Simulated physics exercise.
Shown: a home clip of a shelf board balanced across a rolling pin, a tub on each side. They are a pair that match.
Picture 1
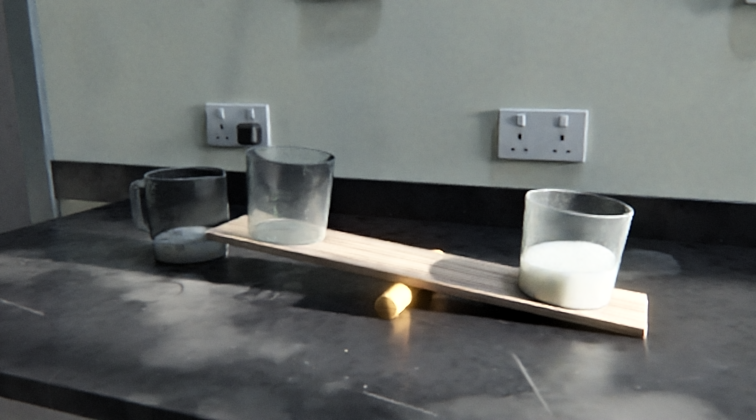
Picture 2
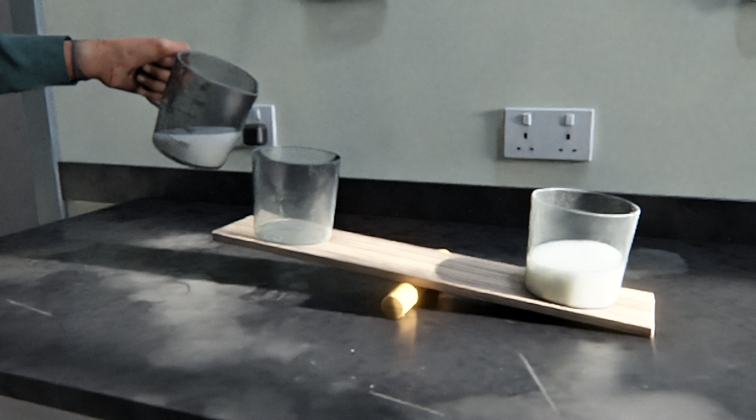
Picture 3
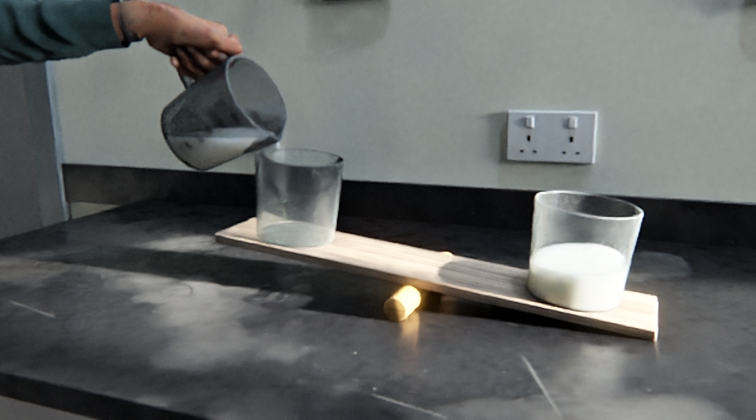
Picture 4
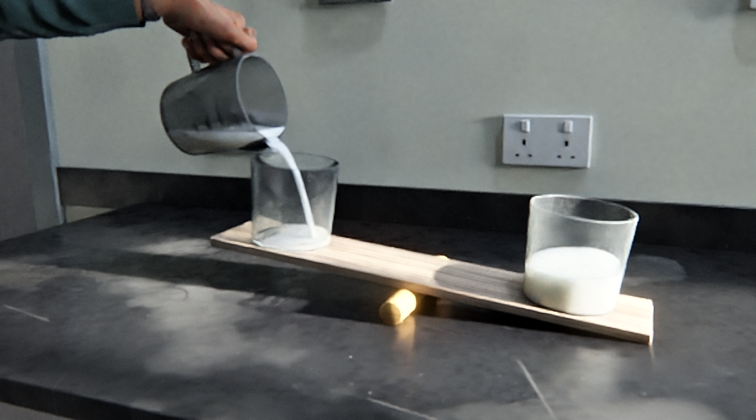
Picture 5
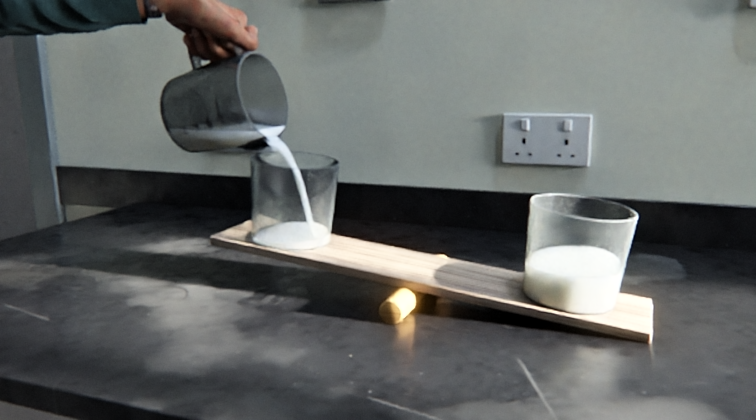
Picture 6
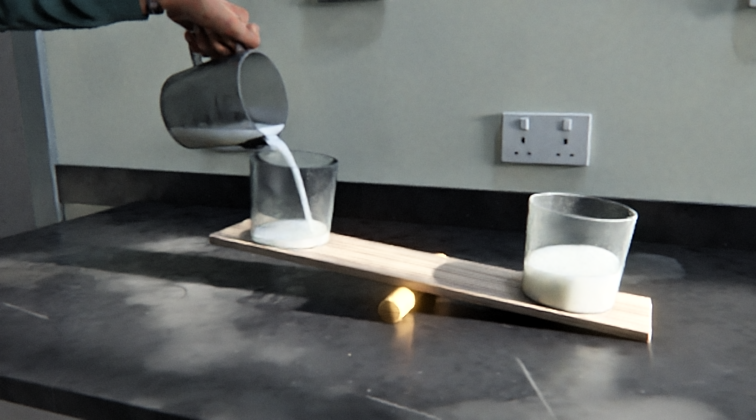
On a dark countertop, a hand lifts a jug from beside a tilted board resting on a small roller, then pours white liquid into the raised left tub, while the partly filled right tub stays on the low side.
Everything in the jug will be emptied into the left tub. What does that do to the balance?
It changes nothing.
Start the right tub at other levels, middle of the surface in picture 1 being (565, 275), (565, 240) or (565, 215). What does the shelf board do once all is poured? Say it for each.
As listed: Goes down there, stays, holds still.
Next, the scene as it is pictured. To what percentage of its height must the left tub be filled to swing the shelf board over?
Around 35 per cent, I'd say.
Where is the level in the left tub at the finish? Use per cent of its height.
25 out of a hundred, or close to it.
Shortly, the left tub is nearly empty; the shelf board leans as before.
Then, the left tub is about a quarter full; the shelf board leans as before.
At the finish, the left tub is about a quarter full; the shelf board leans as before.
